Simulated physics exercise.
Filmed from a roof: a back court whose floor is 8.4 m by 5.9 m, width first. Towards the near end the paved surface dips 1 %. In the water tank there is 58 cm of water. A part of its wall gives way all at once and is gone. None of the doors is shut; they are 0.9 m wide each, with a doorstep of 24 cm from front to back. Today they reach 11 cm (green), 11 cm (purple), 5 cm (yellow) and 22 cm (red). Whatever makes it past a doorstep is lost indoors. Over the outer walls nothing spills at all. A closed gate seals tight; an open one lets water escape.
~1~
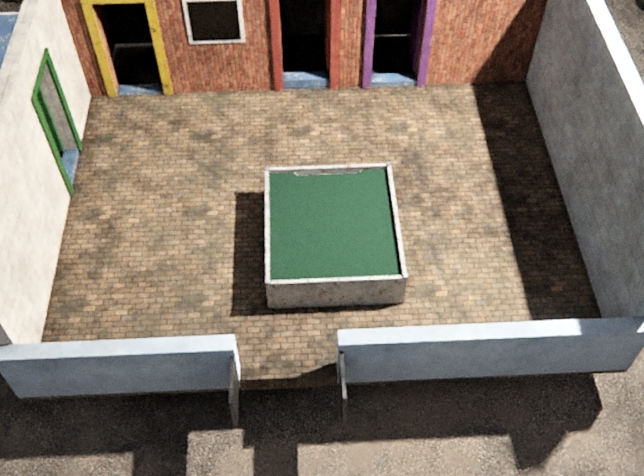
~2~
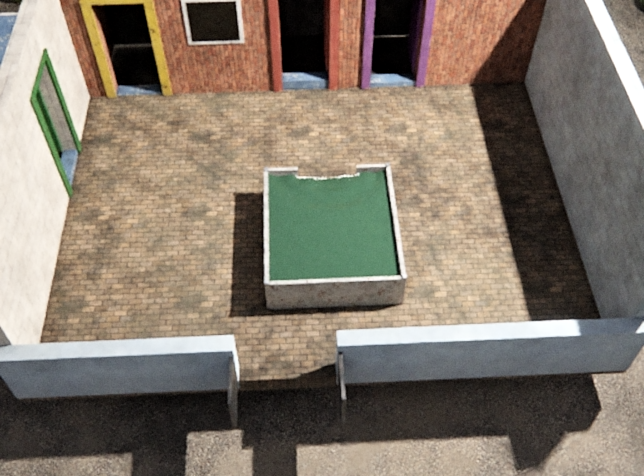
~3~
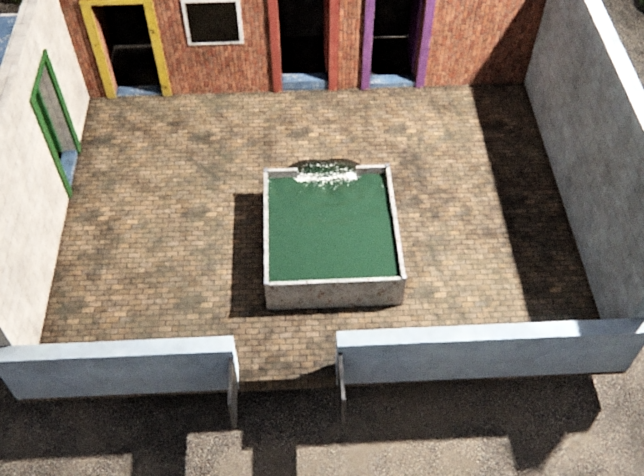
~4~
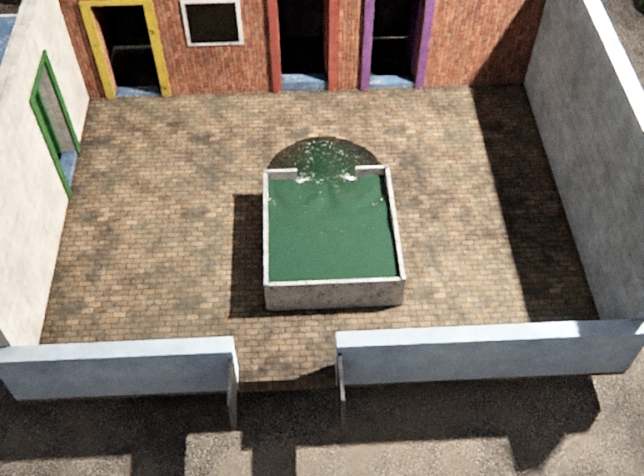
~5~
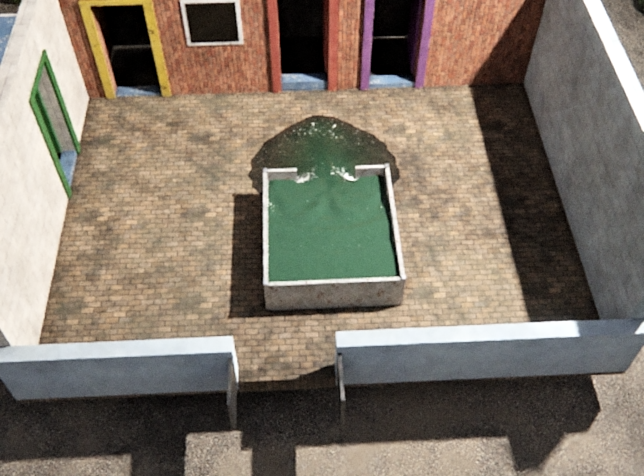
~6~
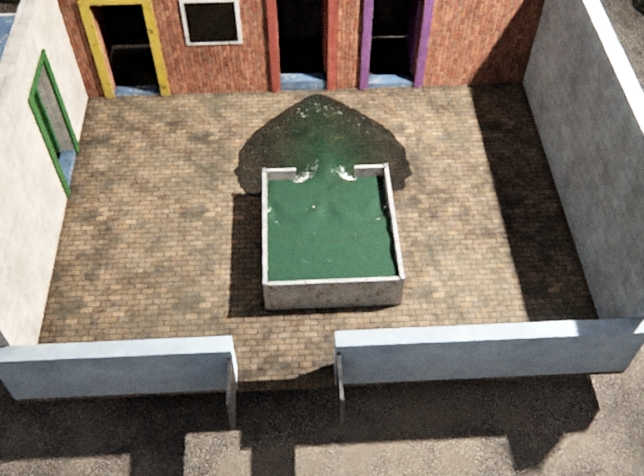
Green water pouring through a gap in the far wall of a raised tank and spreading across a paved courtyard's floor.
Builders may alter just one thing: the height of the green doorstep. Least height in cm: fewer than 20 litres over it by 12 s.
Approx. 6 cm.
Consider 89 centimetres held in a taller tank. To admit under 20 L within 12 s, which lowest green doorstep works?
Minimum height: Approx. 10.0 cm.
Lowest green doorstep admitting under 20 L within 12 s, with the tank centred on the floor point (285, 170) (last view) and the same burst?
That setup calls for roughly 7.5 cm.
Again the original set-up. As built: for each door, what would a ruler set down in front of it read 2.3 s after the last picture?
Centimetres: Green = 0, purple = 16, yellow = 7, red = 21.
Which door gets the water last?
I'd say the green one.
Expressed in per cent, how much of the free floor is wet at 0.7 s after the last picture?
Roughly 20 percent of the floor.
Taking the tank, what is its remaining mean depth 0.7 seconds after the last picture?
About 43 centimetres.
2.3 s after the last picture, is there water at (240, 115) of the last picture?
It is flooded.
Then, 0.7 s after the last picture water covers 20 % of the floor, deepest (30 cm) near (321, 185); it has not reached the green door.
Then, 2.3 s after the last picture water covers 30 % of the floor, deepest (23 cm) near (519, 87); it has not reached the green door.
Then, 11.3 s after the last picture water covers 95 % of the floor, deepest (12 cm) near (358, 361); 5 cm at the green door, 0 litres in over its 11 cm doorstep.
At the green door as built, the water peaked near 10 cm, 3.9 s after the last picture.
With a doorstep of 5 cm, 33 litres would have come in within the 12 s; with 7 cm, 12 litres. So under 20 litres takes about 6 cm.
